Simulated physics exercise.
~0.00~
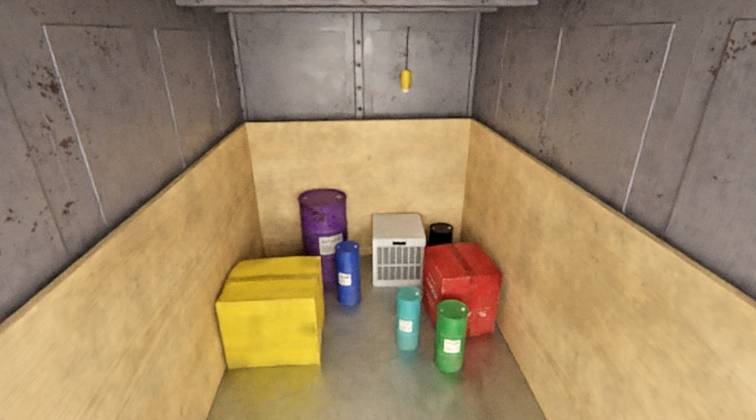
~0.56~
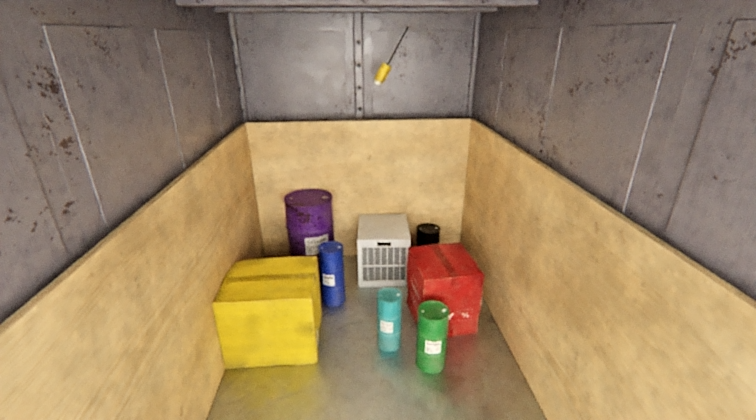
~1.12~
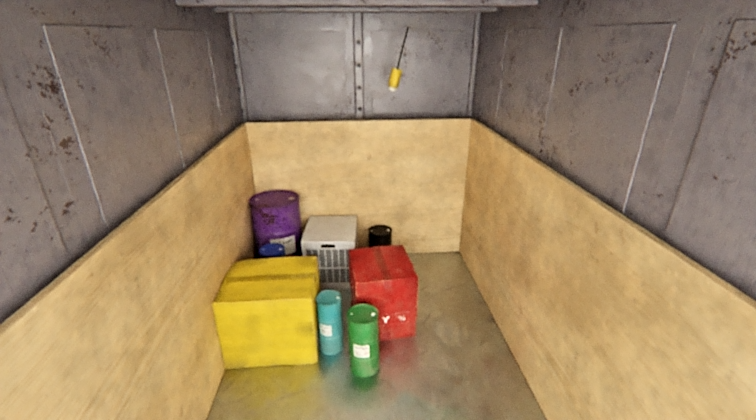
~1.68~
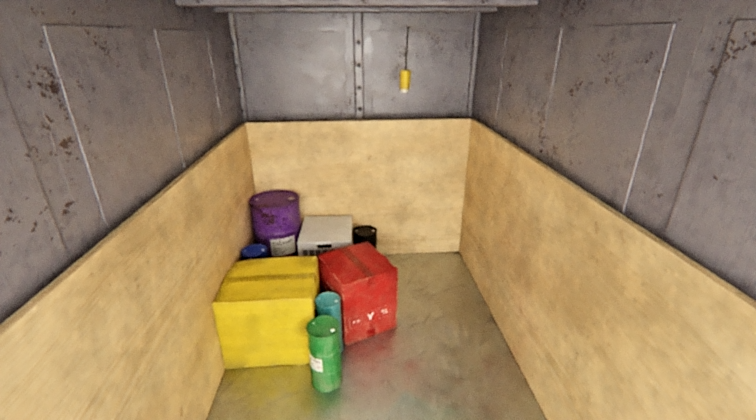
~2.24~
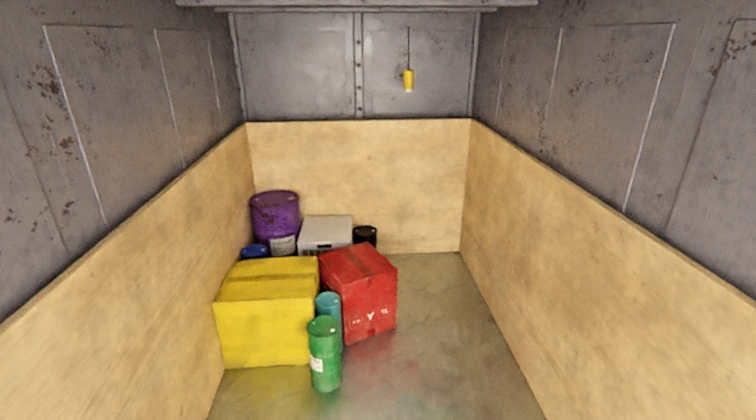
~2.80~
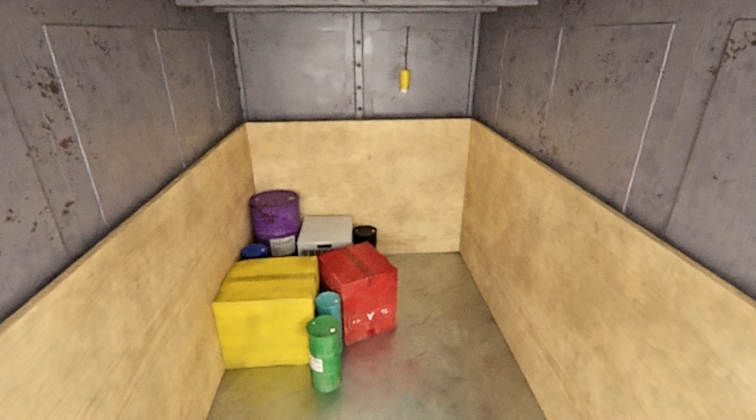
The drums, canisters, white chest and red box slid left across the load bay floor while the yellow box stayed put and a hanging yellow object swung, and everything ended up standing still, bunched together on the left side.
